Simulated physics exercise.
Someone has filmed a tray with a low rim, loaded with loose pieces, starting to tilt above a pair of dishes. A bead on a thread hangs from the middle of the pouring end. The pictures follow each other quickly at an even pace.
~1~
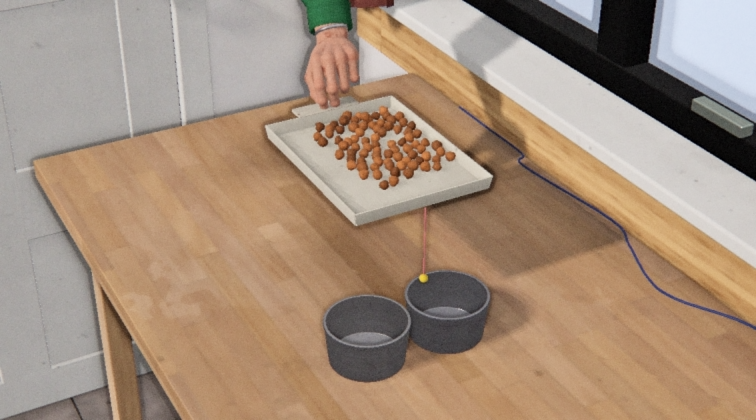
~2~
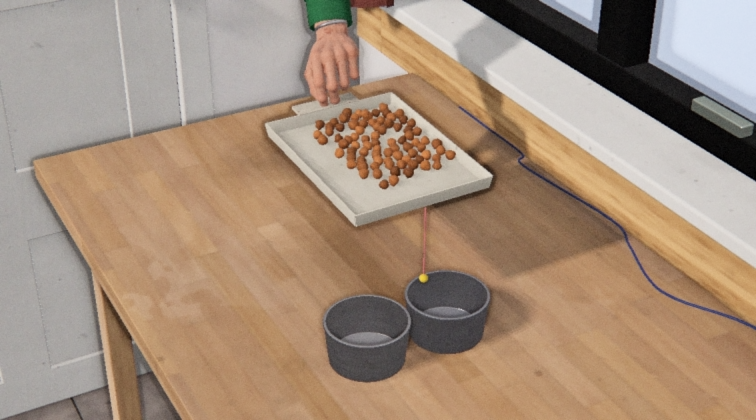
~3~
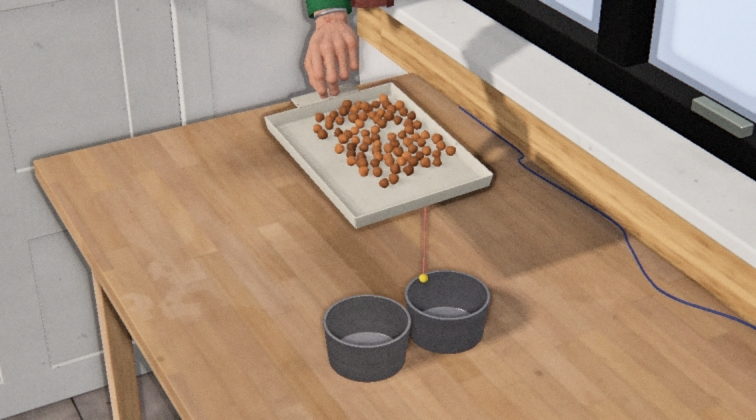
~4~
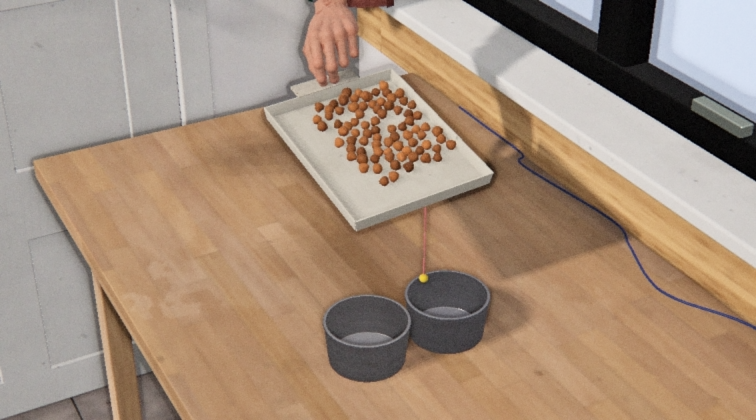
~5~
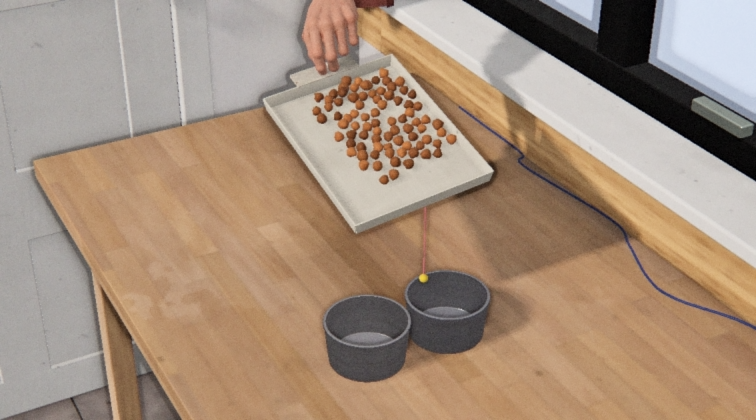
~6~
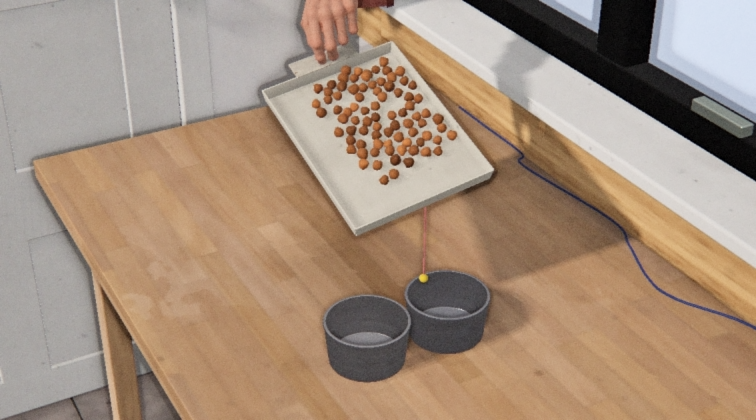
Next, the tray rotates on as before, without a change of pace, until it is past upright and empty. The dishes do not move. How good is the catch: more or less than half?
Caught overall: Over half.
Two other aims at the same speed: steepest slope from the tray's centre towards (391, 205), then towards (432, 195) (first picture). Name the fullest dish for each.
In turn: Left; the right dish.
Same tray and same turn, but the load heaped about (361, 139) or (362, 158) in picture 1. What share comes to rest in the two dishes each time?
Roughly 90 per cent, and 80 per cent.
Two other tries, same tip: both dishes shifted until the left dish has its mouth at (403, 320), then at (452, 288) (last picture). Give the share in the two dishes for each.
First some 60, then 0 per cent.
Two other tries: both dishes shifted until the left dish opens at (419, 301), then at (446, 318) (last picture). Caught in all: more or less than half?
The first try: Not half. The second: The smaller part.
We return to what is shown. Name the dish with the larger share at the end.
That is the left one.
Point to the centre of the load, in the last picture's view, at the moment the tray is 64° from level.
Close to (377, 190).
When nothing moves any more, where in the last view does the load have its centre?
At about (375, 351).
Shortly afterwards, tray tipped steeply; all but a few on the tray; only a few in the air.
Next, tray tipped past a quarter turn; the bulk on the tray; a little in the left dish; a little outside both; only a few in the air.
Some moments later, tray tipped past a quarter turn; near two thirds in the left dish; a little in the right dish; near a quarter outside both.
In the end, tray tipped past a quarter turn; near two thirds in the left dish; a little in the right dish; near a quarter outside both.
